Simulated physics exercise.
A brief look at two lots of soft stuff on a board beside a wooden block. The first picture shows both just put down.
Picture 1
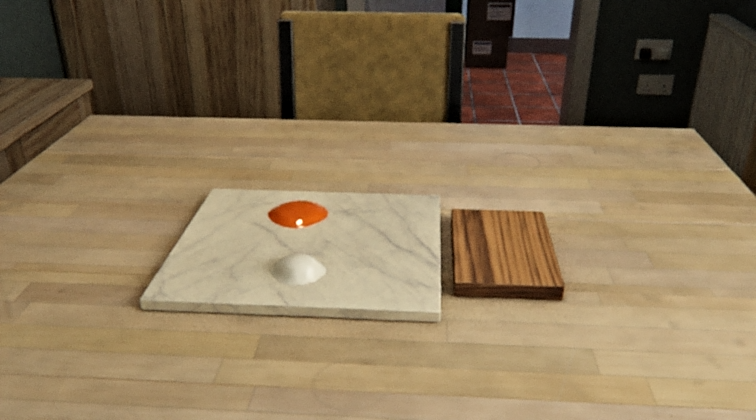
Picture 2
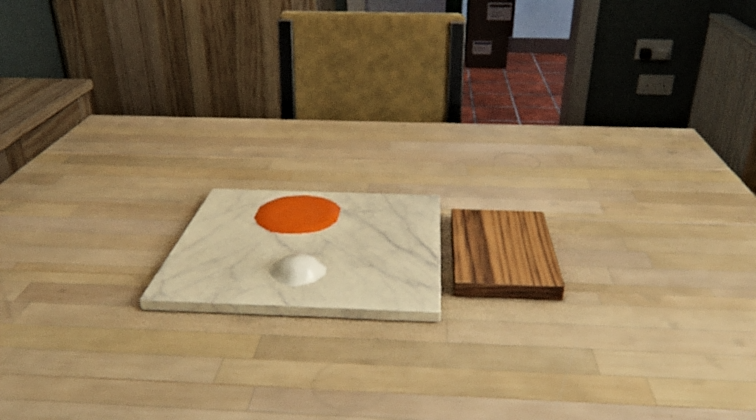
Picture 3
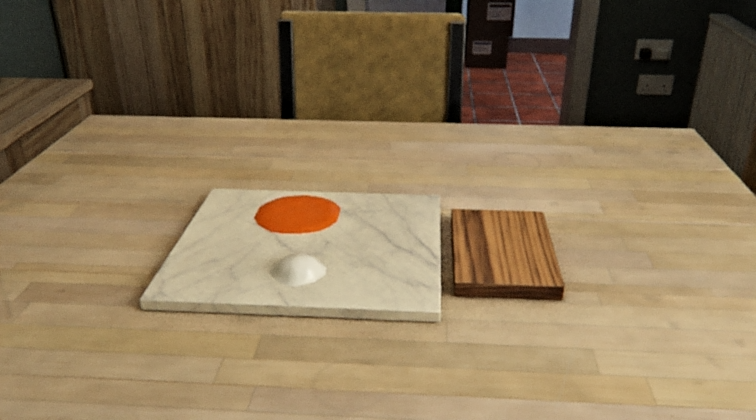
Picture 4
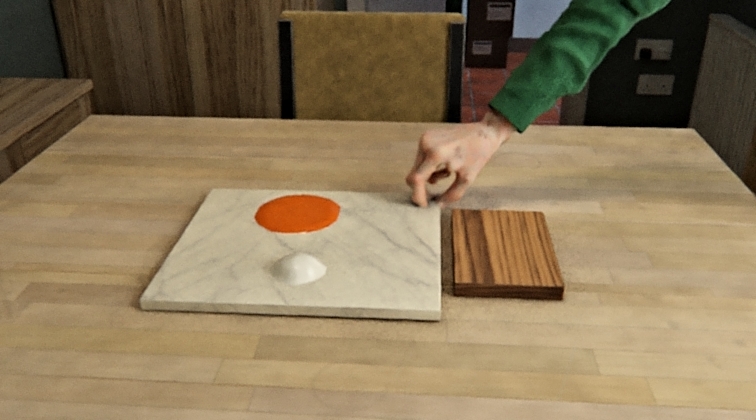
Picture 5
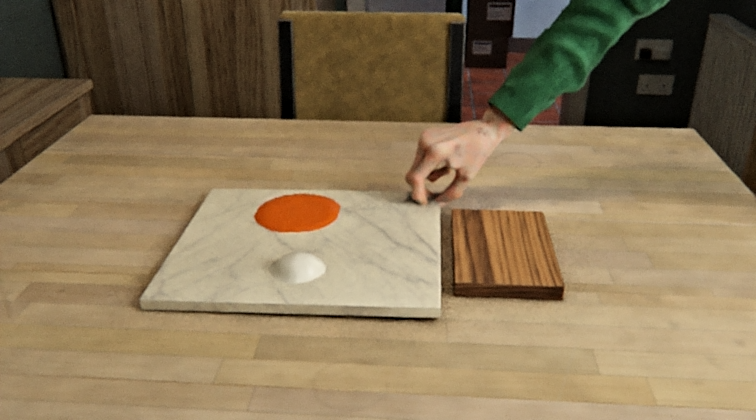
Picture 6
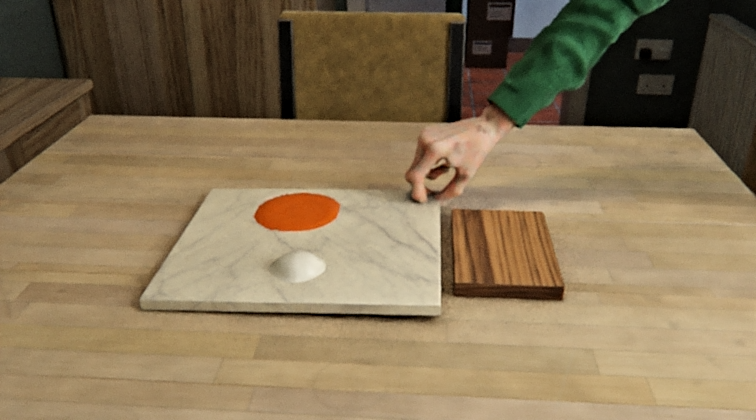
On a wooden table, an orange dollop on a pale board spread thin while the white one beside it stayed mounded; then a green-sleeved hand gripped the board's far right corner and raised it slightly.
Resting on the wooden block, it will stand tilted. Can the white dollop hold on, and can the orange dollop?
Result: The white dollop never spills off, the orange dollop never spills off.
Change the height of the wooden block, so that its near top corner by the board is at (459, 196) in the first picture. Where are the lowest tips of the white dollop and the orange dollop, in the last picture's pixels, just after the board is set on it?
Near (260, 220) for the first, near (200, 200) for the second.
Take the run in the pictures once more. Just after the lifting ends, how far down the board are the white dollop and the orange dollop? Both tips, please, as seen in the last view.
Tips, last frame: First (274, 261); second (259, 207).
Soon after, slope about 4°; the white dollop has not moved; the orange dollop has not moved.
Later, the white dollop has not moved; the orange dollop has not moved.
In the end, slope about 4°; the white dollop has not moved; the orange dollop has not moved.
